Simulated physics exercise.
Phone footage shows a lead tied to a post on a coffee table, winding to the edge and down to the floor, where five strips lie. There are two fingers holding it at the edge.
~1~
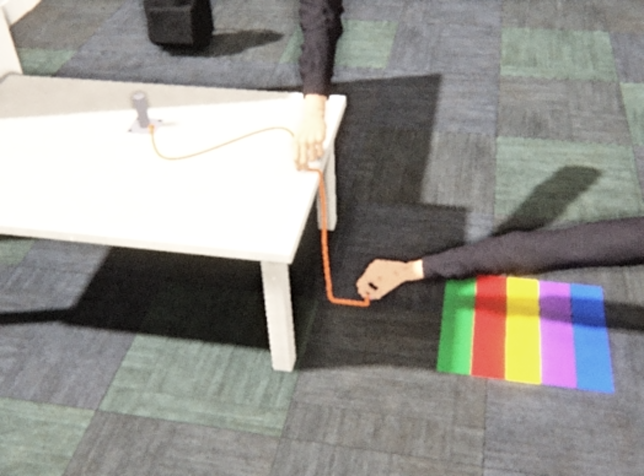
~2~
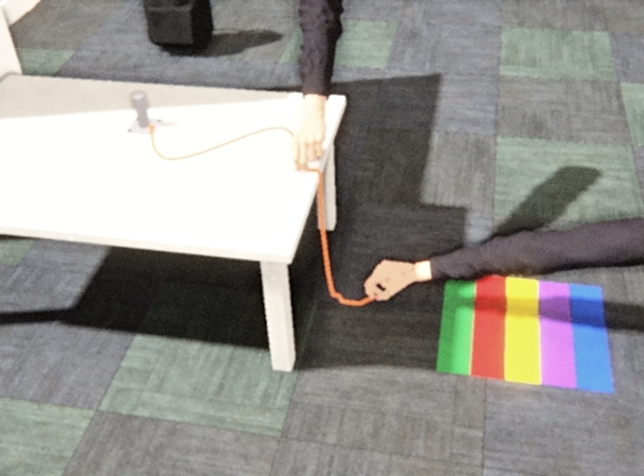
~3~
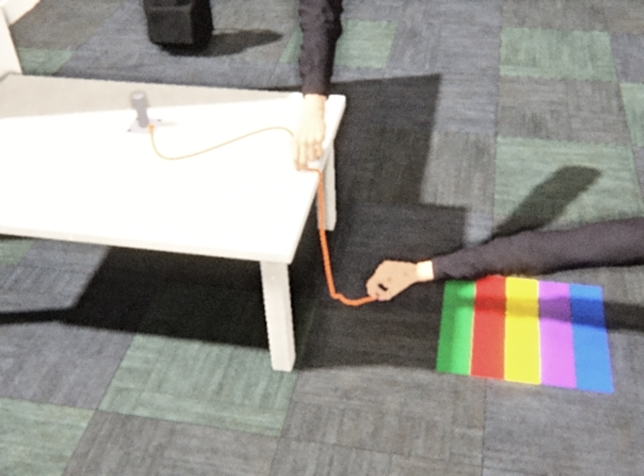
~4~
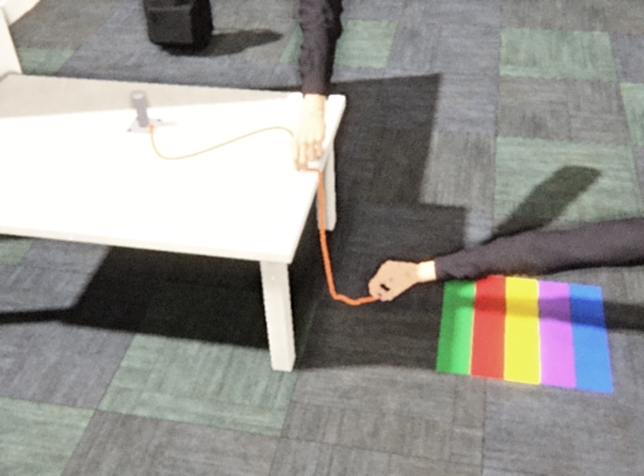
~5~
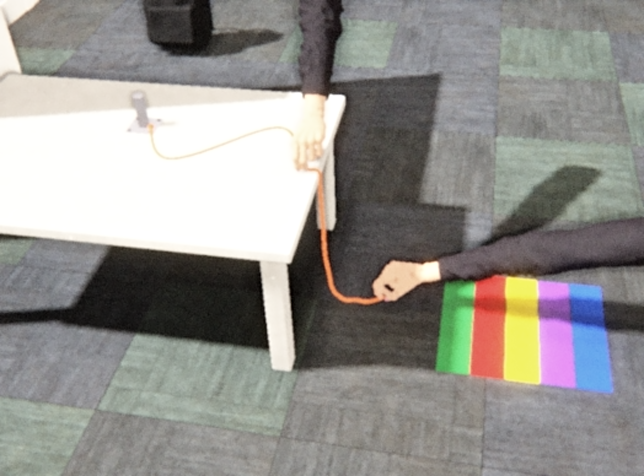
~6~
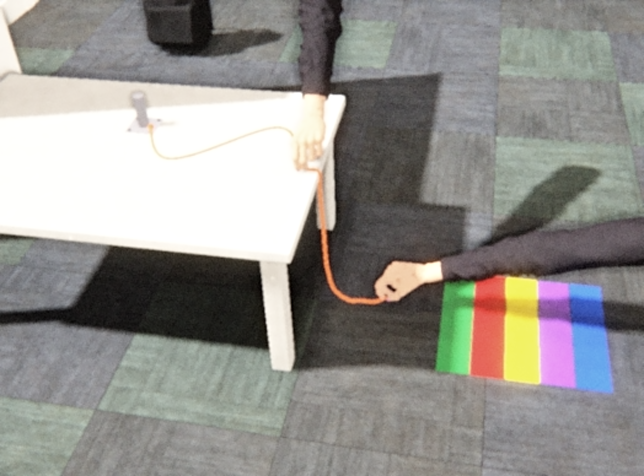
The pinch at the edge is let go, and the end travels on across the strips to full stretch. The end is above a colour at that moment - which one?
The blue one.
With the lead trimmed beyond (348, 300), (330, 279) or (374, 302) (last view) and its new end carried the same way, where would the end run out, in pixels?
The three cuts give roughly (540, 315), (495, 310) and (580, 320) respectively.
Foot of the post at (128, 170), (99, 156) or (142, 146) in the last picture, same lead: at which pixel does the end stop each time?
About (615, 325), then (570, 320), then (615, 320).
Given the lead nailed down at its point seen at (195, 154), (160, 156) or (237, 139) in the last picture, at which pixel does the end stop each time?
Expect roughly (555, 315) for the first, (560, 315) for the second and (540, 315) for the third.
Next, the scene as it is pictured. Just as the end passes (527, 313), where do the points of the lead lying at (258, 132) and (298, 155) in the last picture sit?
They end up close to (304, 150) and (342, 204).
Soon after, end near (527, 313); over yellow.
After that, end near (570, 318); over purple.
At the stop, end near (595, 320); over blue. Over blue.
